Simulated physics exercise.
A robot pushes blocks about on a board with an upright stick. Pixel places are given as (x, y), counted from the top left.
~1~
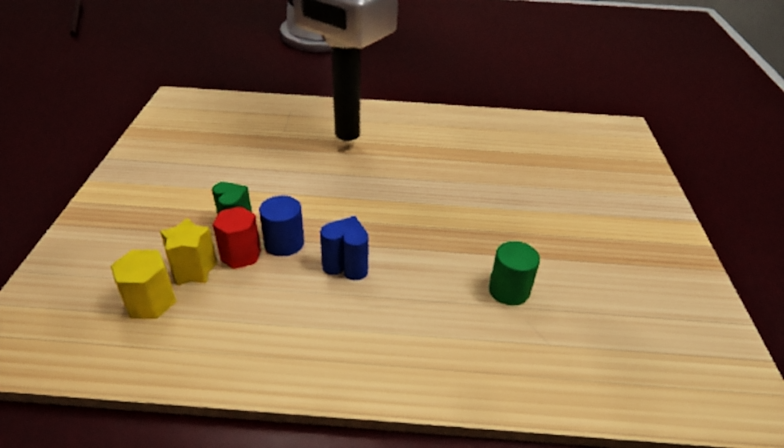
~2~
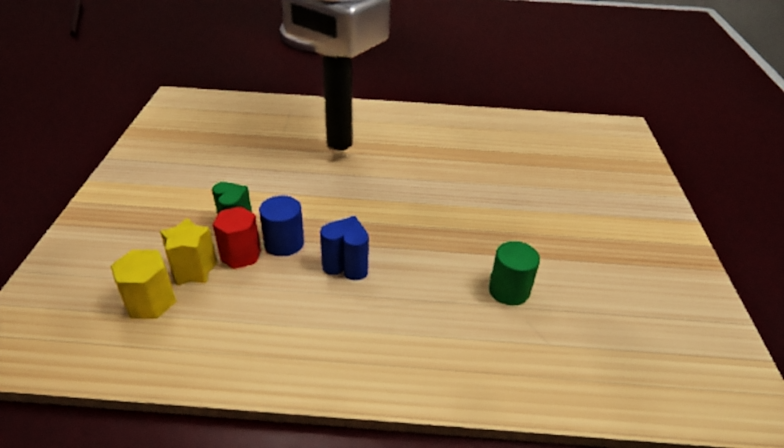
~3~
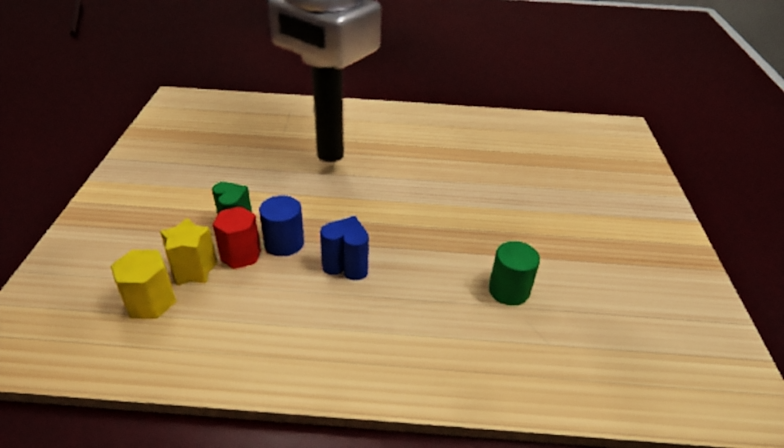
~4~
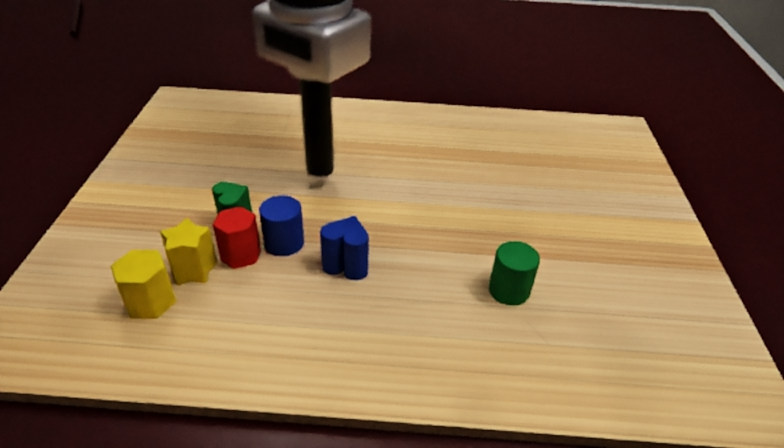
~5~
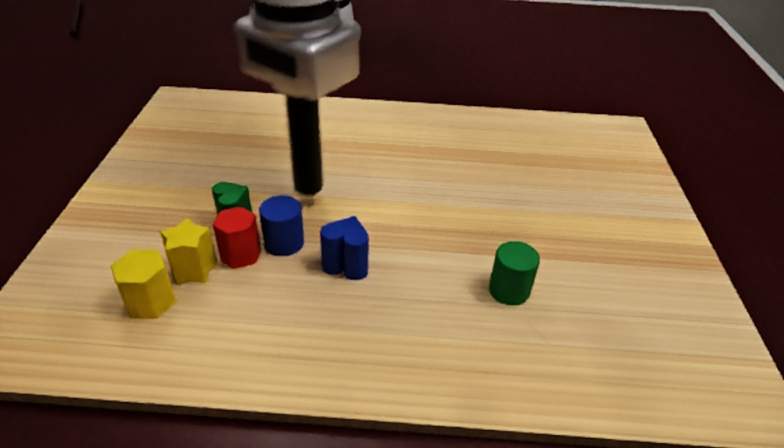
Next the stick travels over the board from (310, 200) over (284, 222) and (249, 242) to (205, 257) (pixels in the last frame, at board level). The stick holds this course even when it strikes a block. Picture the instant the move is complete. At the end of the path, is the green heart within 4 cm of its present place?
Yes, that is how it ends up.
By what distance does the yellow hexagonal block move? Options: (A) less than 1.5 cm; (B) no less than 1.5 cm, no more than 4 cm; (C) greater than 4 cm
A (less than 1.5 cm)
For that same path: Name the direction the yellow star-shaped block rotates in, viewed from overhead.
From the top, the block rotates clockwise.
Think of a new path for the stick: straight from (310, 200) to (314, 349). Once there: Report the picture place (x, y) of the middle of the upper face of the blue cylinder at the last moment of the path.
The middle of its top is at (269, 226).
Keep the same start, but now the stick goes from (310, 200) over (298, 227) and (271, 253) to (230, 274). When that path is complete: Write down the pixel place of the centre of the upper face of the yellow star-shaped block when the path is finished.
The answer is (149, 233).
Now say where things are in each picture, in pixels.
The first picture shows tip of the stick (347, 134), middles of tops, yellow hexagonal block (138, 265), yellow star-shaped block (184, 234), green heart (229, 191), red hexagonal block (234, 219), blue cylinder (280, 207).
The second picture shows stick (340, 144), nothing pushed.
The third picture shows stick (331, 155), nothing pushed.
The fourth picture shows stick (320, 170), nothing pushed.
The fifth picture shows stick (309, 187), yellow hexagonal block (138, 265), yellow star-shaped block (184, 234), green heart (229, 191), red hexagonal block (234, 219), blue cylinder (280, 207).
The first path, step by step. One third of the way, stick (283, 209); blue cylinder (278, 211).
Two thirds of the way, stick (245, 229); yellow hexagonal block (133, 267); yellow star-shaped block (176, 239), turned 25° clockwise; green heart (222, 193), turned 25° clockwise; red hexagonal block (222, 229), turned 20° anticlockwise; blue cylinder (275, 221).
At the end, stick (202, 243); yellow hexagonal block (131, 267); yellow star-shaped block (172, 244), turned 55° clockwise; green heart (217, 195), turned 55° clockwise; red hexagonal block (213, 242), turned 45° anticlockwise; blue cylinder (275, 221).
